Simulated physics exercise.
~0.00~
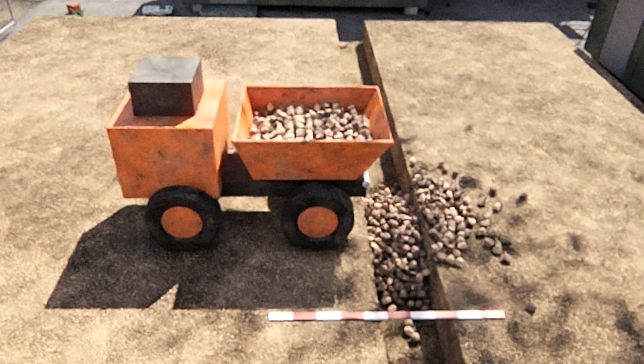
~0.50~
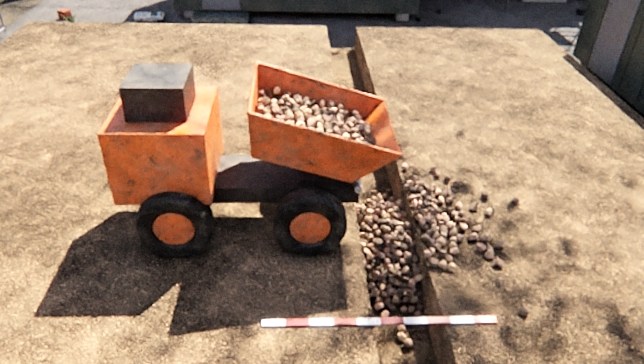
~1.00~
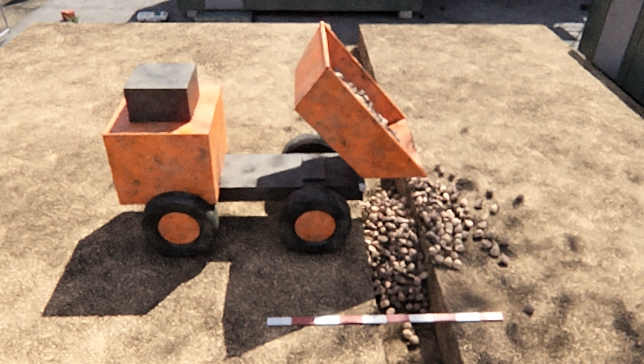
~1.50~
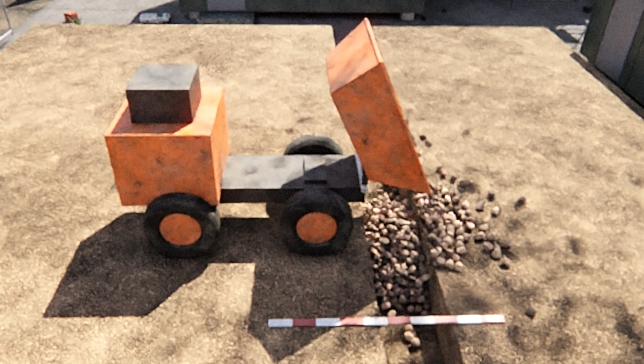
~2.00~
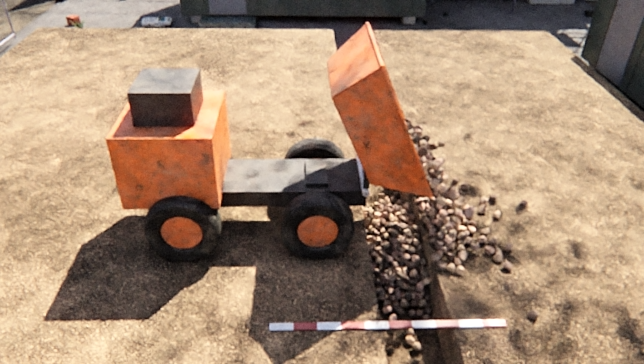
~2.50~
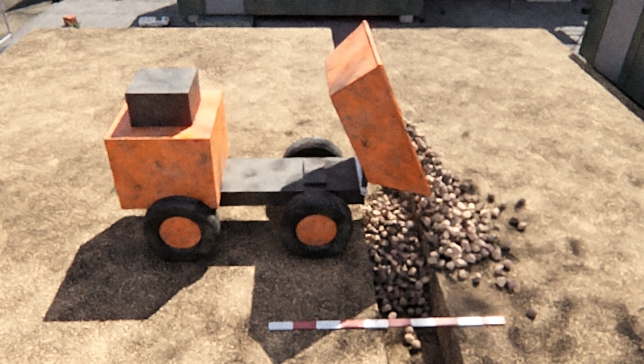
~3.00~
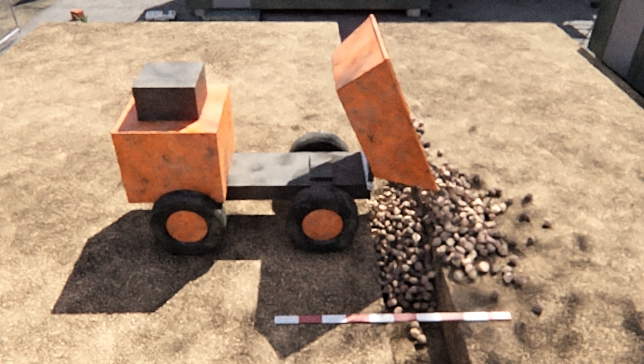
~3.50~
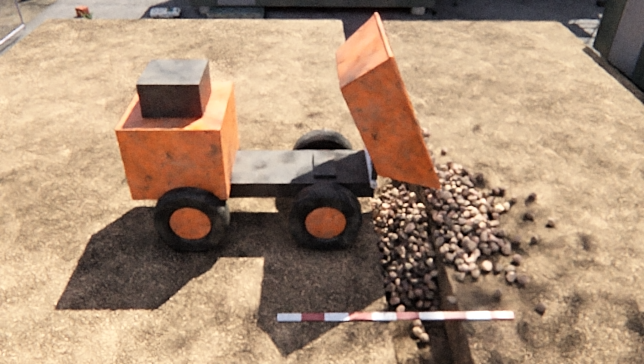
We see an orange dumper beside a trench partly filled with stones, its loaded skip tipping steeply to the right and staying raised while stones slide out, ending with a larger heap spread in the trench and over the ground beyond it.
